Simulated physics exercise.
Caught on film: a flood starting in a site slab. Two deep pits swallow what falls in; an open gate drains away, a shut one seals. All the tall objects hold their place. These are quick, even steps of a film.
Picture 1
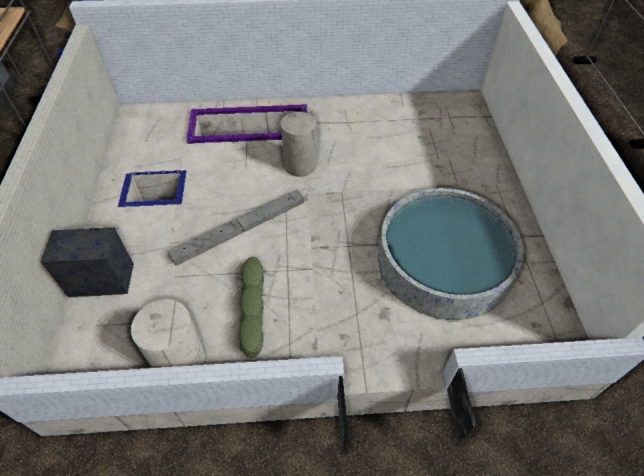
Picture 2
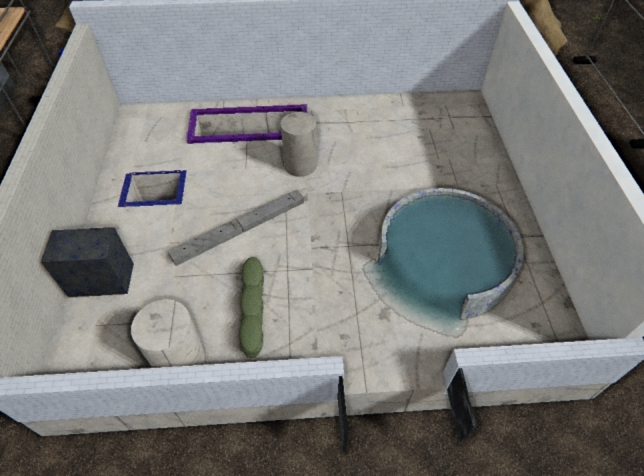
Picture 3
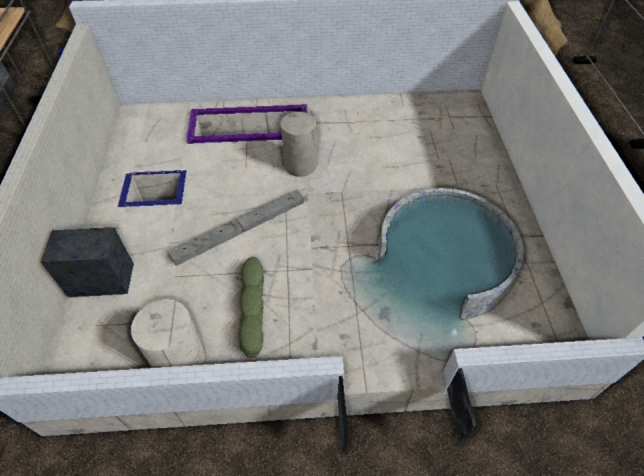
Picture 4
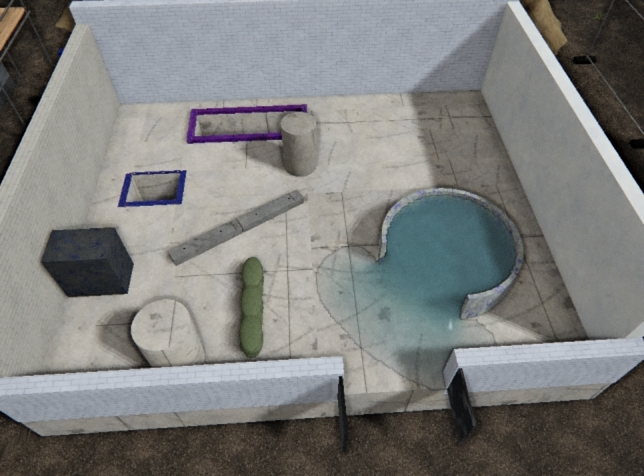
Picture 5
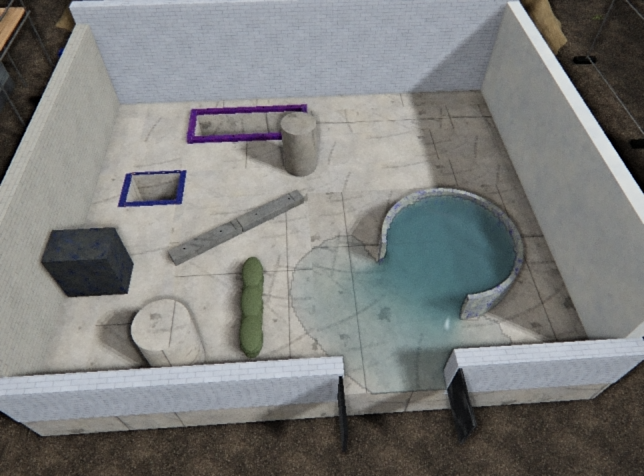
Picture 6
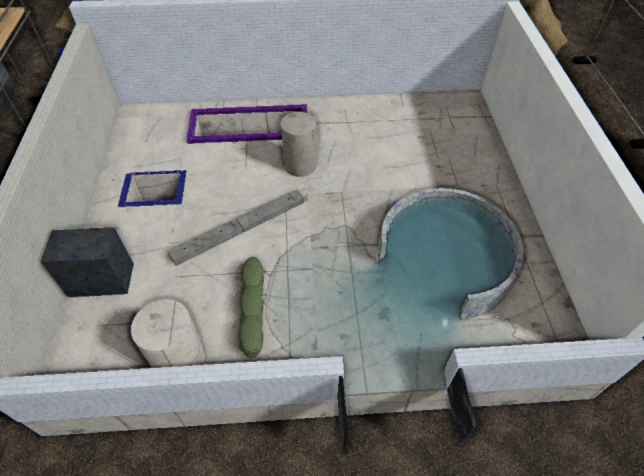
In a walled yard, water pours from a round pool's gap and spreads left across the floor.
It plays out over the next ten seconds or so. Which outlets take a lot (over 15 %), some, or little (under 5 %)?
In the end: The gate takes above 15 %; the purple pit takes not even 5 %; the blue pit takes not even 5 %.
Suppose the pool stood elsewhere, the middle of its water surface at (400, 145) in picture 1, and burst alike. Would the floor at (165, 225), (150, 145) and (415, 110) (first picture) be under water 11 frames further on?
In that order: Under water, clear, dry.
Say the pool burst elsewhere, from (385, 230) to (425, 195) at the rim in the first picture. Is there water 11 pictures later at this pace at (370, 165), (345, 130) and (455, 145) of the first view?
As listed: Covered, wet, clear.
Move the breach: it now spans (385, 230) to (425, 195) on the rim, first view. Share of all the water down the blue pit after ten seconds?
In per cent: Blue 12.
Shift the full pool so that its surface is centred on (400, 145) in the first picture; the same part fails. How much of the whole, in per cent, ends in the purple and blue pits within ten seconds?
Per cent: Purple 0, blue 6.
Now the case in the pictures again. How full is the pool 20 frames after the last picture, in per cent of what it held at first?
Close to 24 %.
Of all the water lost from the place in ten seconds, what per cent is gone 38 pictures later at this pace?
Some 85 per cent.
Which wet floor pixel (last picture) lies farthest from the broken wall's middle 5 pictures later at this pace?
At about (164, 389).
A moment on, water covers 15 % of the floor; the gate 9 %, the purple pit 0 %, the blue pit 0 %.
Next, water covers 20 % of the floor; the gate 20 %, the purple pit 0 %, the blue pit 0 %.
Then, water covers 25 % of the floor; the gate 30 %, the purple pit 0 %, the blue pit 0 %.
Later, water covers 45 % of the floor; the gate 41 %, the purple pit 0 %, the blue pit 0 %.
In the end, water covers 60 % of the floor; the gate 49 %, the purple pit 0 %, the blue pit 0 %.
